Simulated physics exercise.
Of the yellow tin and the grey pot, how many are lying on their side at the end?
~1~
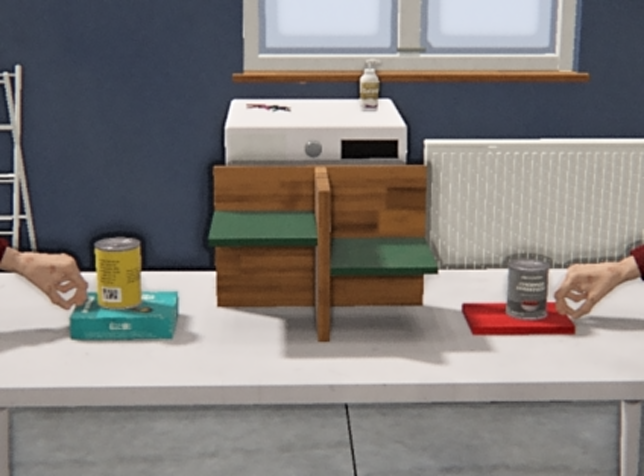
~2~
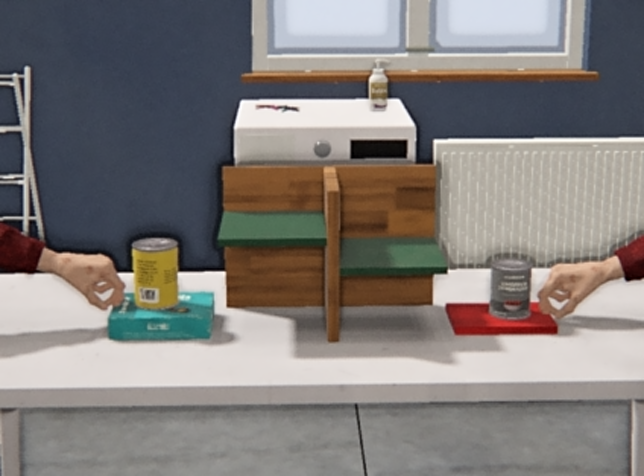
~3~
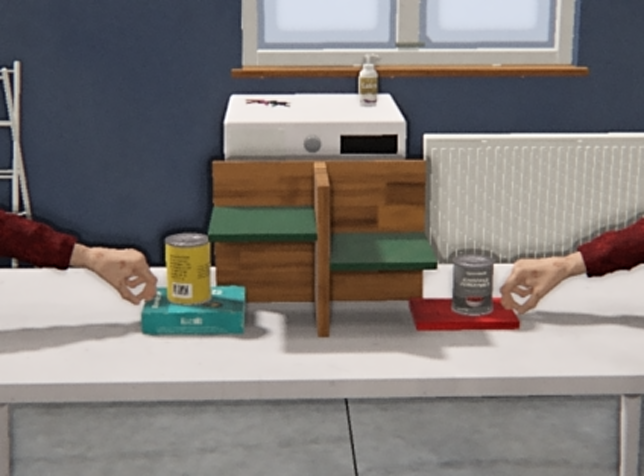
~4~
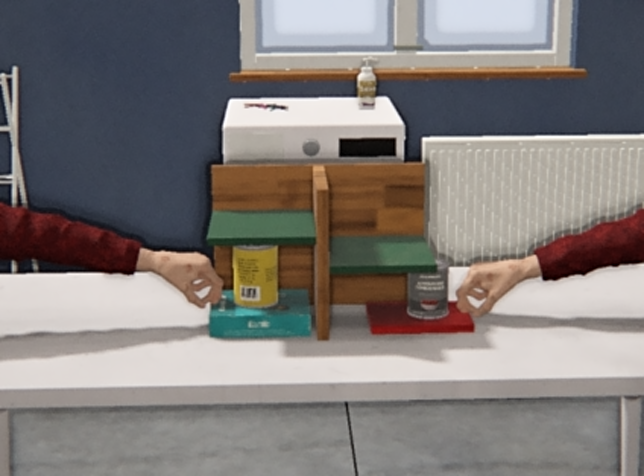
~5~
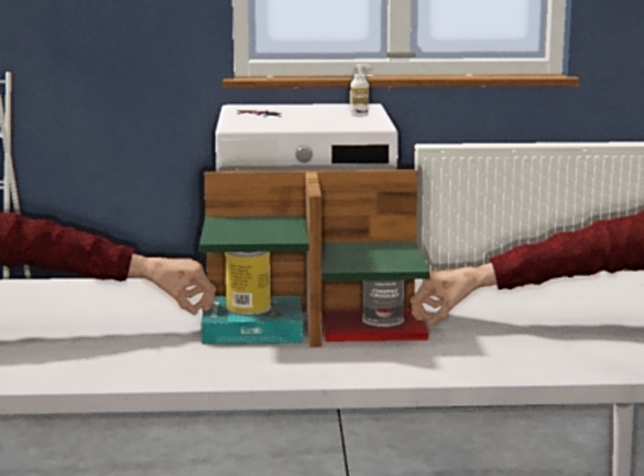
None of them are. Both the yellow tin and the grey pot are still standing upright under the shelves.
